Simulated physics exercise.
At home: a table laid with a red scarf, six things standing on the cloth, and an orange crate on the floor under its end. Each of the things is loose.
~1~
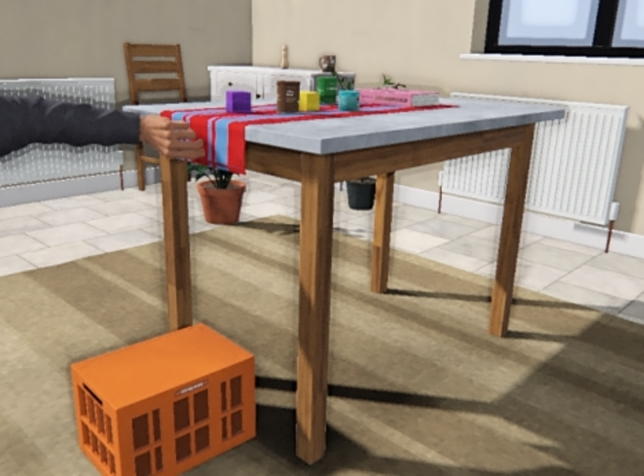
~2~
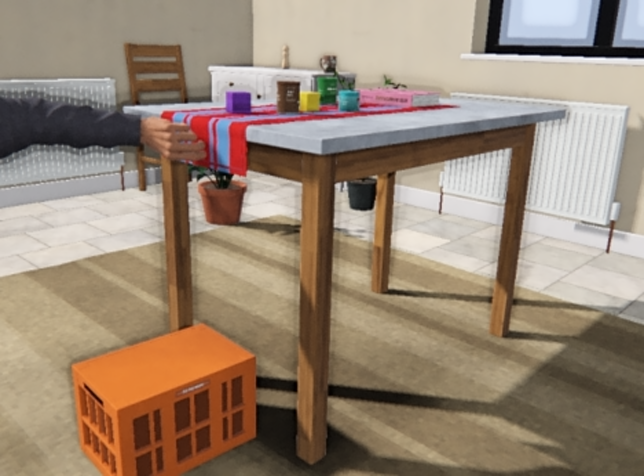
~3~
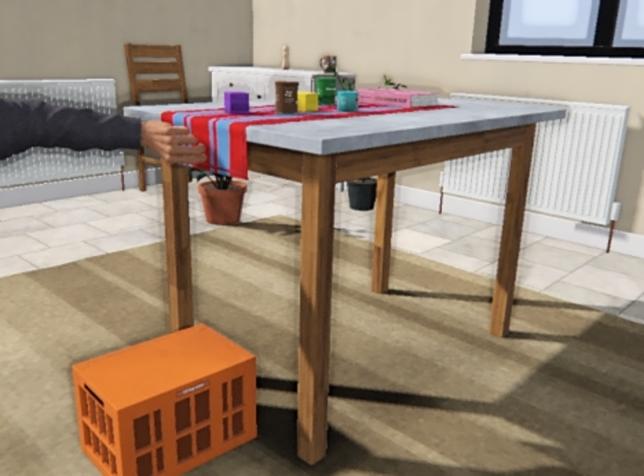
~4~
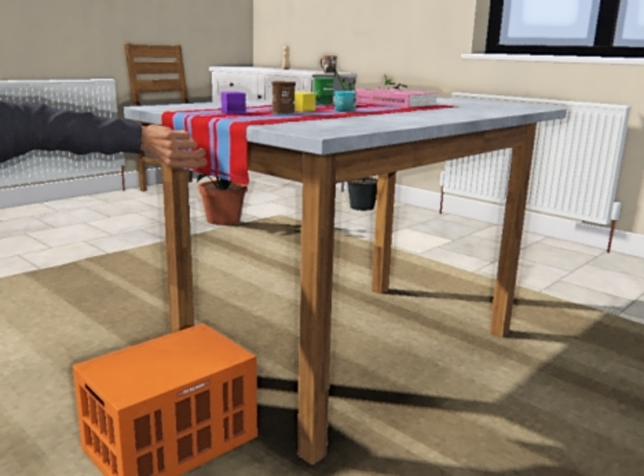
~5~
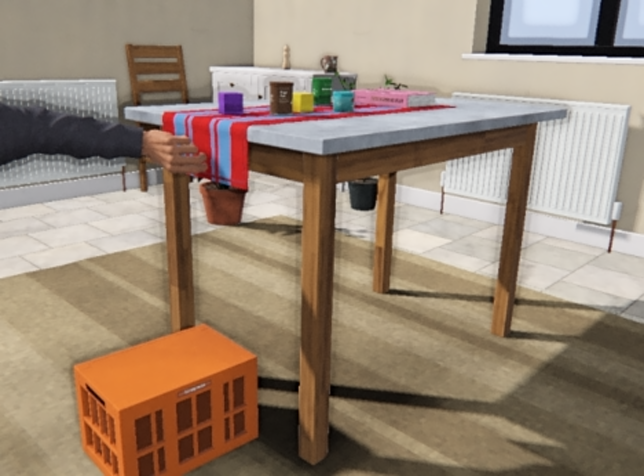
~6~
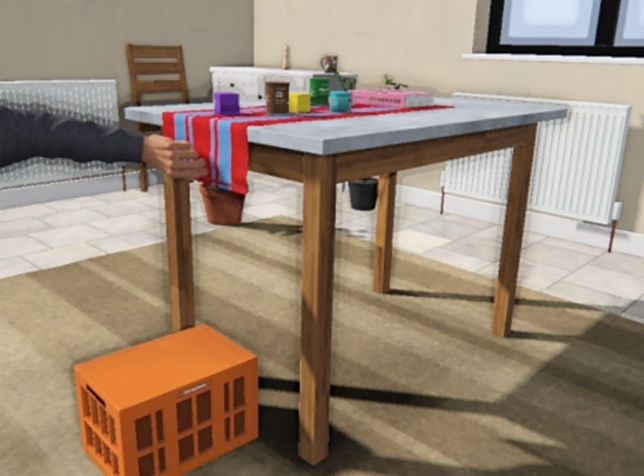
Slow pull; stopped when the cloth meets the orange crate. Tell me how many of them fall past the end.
So in the end, the top is short four items, that's it.
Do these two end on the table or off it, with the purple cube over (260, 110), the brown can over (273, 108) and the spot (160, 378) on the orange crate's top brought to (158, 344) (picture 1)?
As for the purple cube, it leaves the top; as for the brown can, it leaves the top.
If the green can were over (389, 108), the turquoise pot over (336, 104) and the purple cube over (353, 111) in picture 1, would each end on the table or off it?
Well, the green can is safe, the turquoise pot is safe, and the purple cube is dislodged.
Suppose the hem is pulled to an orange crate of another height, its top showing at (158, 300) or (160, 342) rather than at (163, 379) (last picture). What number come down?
Totals 2, 3.
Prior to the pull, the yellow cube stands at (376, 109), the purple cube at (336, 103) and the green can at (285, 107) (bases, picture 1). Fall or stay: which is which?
The yellow cube stays put, the purple cube stays put, and the green can topples down.
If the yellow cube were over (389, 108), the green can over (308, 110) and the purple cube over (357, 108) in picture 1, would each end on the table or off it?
Yellow cube: Still on; green can: Off; purple cube: Still on.
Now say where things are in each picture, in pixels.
The first picture shows hem (246, 175); purple cube (238, 91); brown can (289, 81); yellow cube (306, 92); turquoise pot (350, 91); green can (328, 78); top of the crate (160, 378).
The second picture shows hem (246, 177); purple cube (238, 92).
The third picture shows hem (248, 180); brown can (287, 82).
The fourth picture shows hem (249, 184); yellow cube (302, 93); top of the crate (161, 378).
The fifth picture shows hem (248, 189); turquoise pot (344, 92).
The sixth picture shows hem (247, 194); purple cube (227, 93); brown can (278, 82); yellow cube (297, 93); turquoise pot (341, 92); green can (320, 78).
Early on, hem near (204, 244); purple cube gone.
Midway, hem near (204, 299); purple cube and brown can gone.
Near the end, hem on the crate; purple cube, brown can, yellow cube and turquoise pot gone.
Finally, hem on the crate; purple cube, brown can, yellow cube and turquoise pot gone. The answer is four.
